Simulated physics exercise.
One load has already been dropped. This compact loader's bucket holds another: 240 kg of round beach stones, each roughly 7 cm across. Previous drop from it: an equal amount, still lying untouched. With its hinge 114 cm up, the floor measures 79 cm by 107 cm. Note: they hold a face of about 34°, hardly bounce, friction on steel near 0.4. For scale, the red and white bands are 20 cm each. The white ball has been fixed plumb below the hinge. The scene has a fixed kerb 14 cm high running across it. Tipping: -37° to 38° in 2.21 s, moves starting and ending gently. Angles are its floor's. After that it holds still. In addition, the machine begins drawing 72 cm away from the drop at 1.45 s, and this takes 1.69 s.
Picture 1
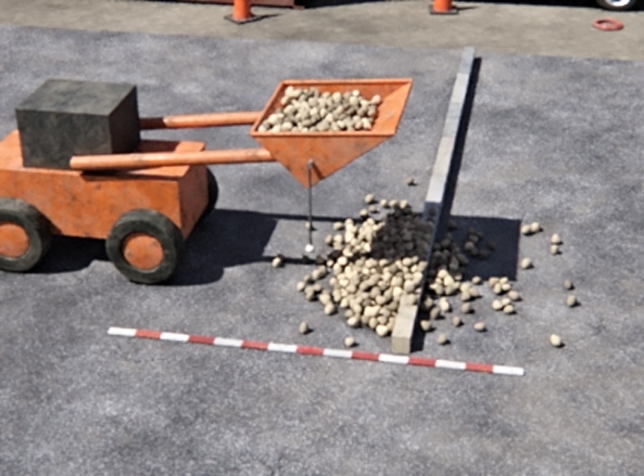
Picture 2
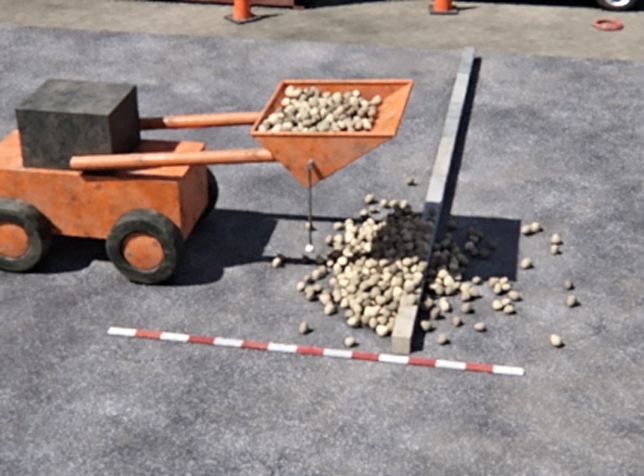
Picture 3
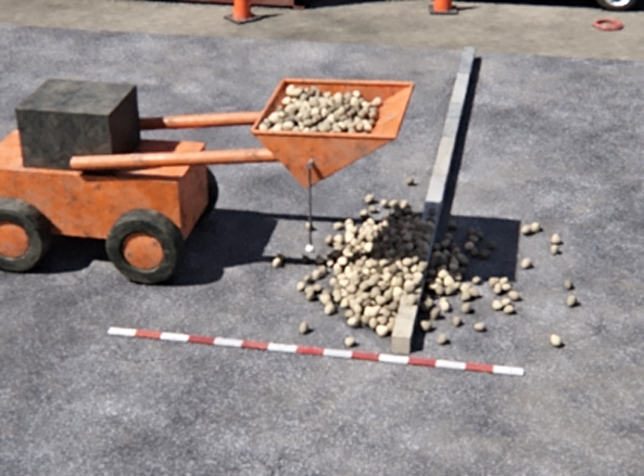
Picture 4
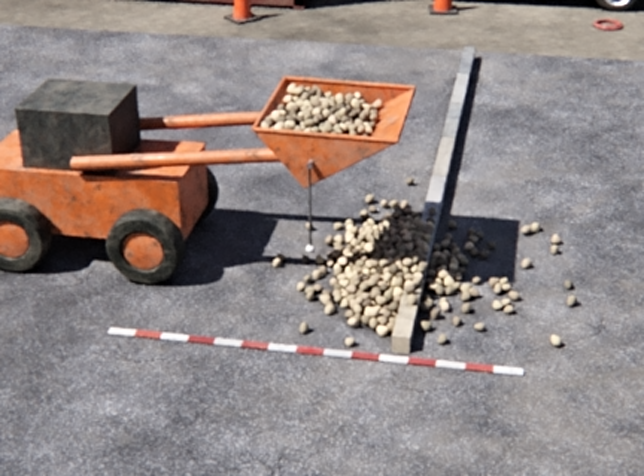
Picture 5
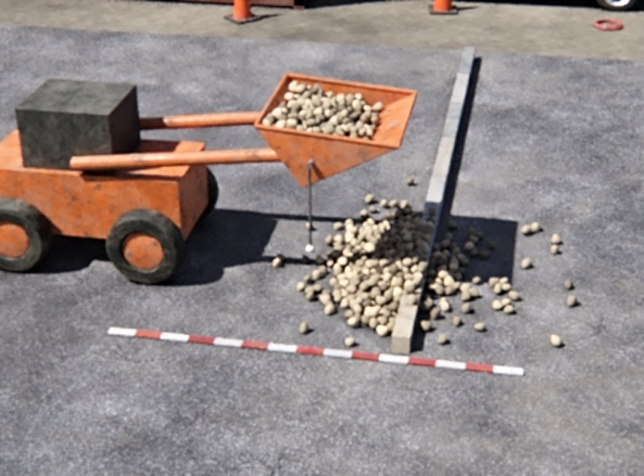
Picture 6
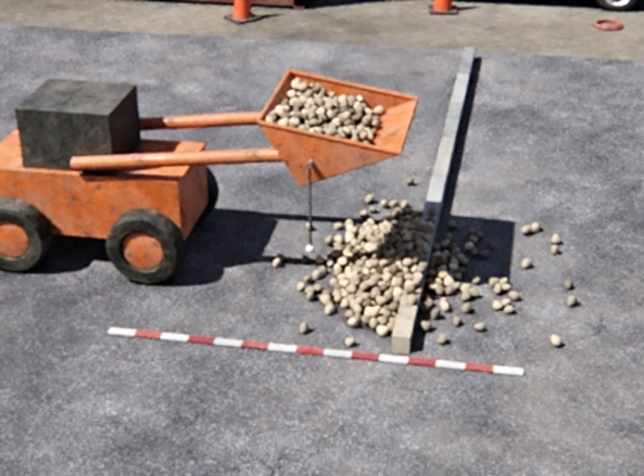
The orange loader's raised bucket, full of pale stones, tilted slowly and slightly downward at its right edge, while the loader itself stayed still beside the heap of stones lying across the kerb.
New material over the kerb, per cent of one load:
31 per cent.
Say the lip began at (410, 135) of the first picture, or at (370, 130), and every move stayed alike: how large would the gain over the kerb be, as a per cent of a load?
Some 45 percent first and 10 percent second.
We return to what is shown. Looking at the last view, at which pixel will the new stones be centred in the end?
In the last view, somewhere near (391, 260).
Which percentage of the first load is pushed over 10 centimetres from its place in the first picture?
Roughly 15 percent.
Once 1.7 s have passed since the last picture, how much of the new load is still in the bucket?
Roughly 5 per cent remains inside.
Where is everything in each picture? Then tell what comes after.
The bucket is at -37°, its lip at (395, 134); the top of the load is at (333, 105). The earlier load is highest near (410, 248), 23 cm above ground level, 84 % on this side of the kerb, 16 % over the kerb, in the first picture.
The bucket is at -36°, its lip at (395, 135); the top of the load is at (330, 103), in the second picture.
Lip at (396, 137), floor tilted -35°, highest stones at (323, 100), in the third picture.
The bucket is at -32°, its lip at (398, 141); the top of the load is at (318, 98), in the fourth picture.
The bucket is at -28°, its lip at (399, 147); the top of the load is at (308, 97), in the fifth picture.
The bucket is at -23°, its lip at (401, 153); the top of the load is at (306, 93), in the sixth picture.
Then, 1.1 s after the last picture the floor is at 26°; in per cent of one load, 91 in the bucket, 93 on this side of the kerb, 16 over the kerb; the foremost stones are at (549, 265).
Then, 1.7 s after the last picture the floor is at 38°; in per cent of one load, 3 in the bucket, 156 on this side of the kerb, 41 over the kerb; the foremost stones are at (549, 271).
Then, 3.0 s after the last picture the floor is at 38°; in per cent of one load, 0 in the bucket, 153 on this side of the kerb, 47 over the kerb; the foremost stones are at (559, 280).
Then, 5.5 s after the last picture the floor is at 38°; in per cent of one load, 0 in the bucket, 153 on this side of the kerb, 47 over the kerb; the foremost stones are at (559, 280). Net gain over the kerb, 31.
